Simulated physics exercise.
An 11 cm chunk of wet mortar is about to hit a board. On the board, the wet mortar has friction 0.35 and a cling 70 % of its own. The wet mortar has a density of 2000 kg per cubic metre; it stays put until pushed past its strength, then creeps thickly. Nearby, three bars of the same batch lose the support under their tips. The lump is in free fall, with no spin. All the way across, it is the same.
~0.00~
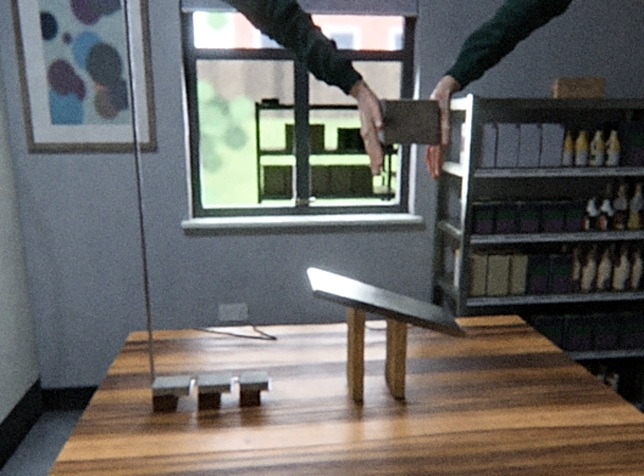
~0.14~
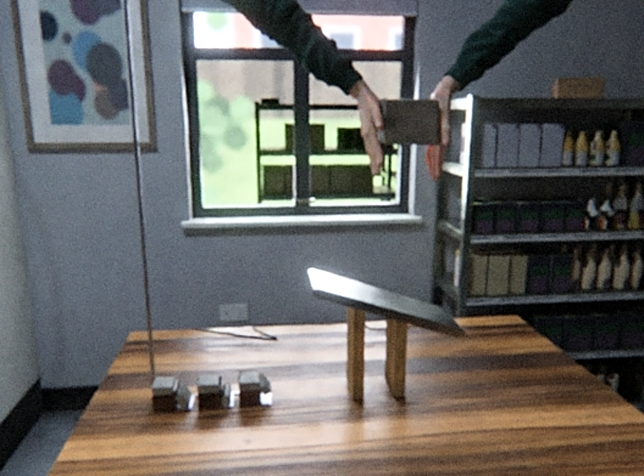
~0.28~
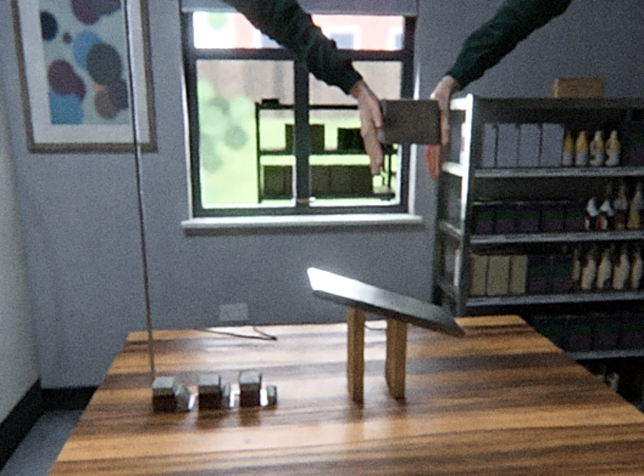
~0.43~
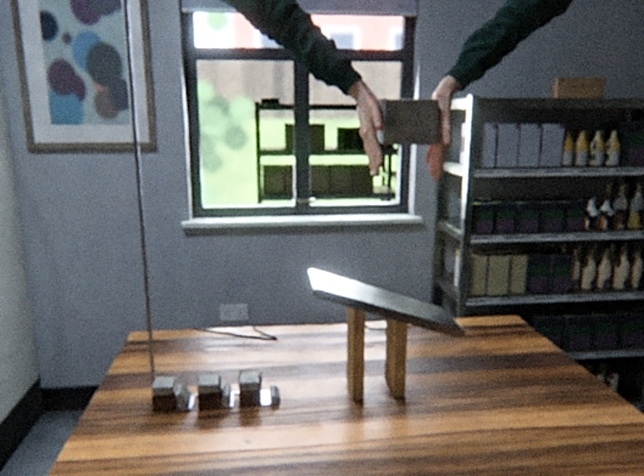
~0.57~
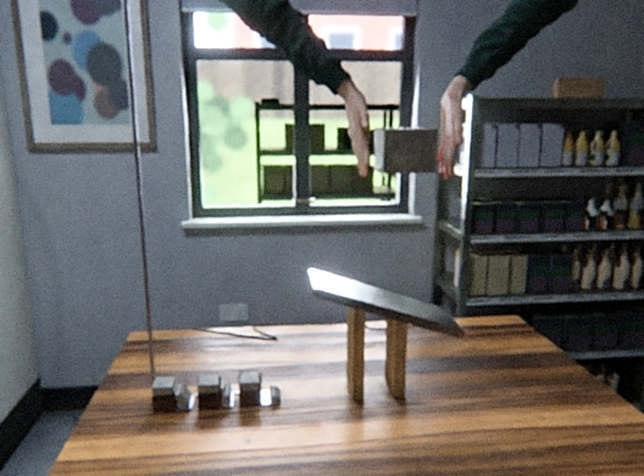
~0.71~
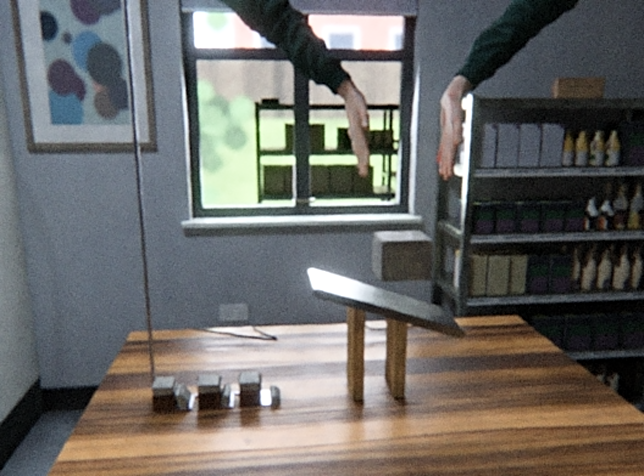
Two hands let go of a grey block, which drops toward a tilted board.
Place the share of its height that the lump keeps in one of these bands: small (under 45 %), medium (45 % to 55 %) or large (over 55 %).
It belongs in the small band.
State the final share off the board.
Roughly 40 % ends up off the board.
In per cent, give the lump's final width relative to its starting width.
190 %.
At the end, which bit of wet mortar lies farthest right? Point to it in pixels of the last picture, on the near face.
You'll find it somewhere near (454, 316) on the near face.
After 0.82 s, it stands 41 % of its first height and none has gone off the board.
After 0.96 s, it stands 39 % of its first height and 14 % has gone off the board.
After 1.09 s, it stands 39 % of its first height and 37 % has gone off the board.
After 1.22 s, it stands 39 % of its first height and 37 % has gone off the board.
After 1.50 s, at the end, it stands 39 % of its first height and 38 % has gone off the board.
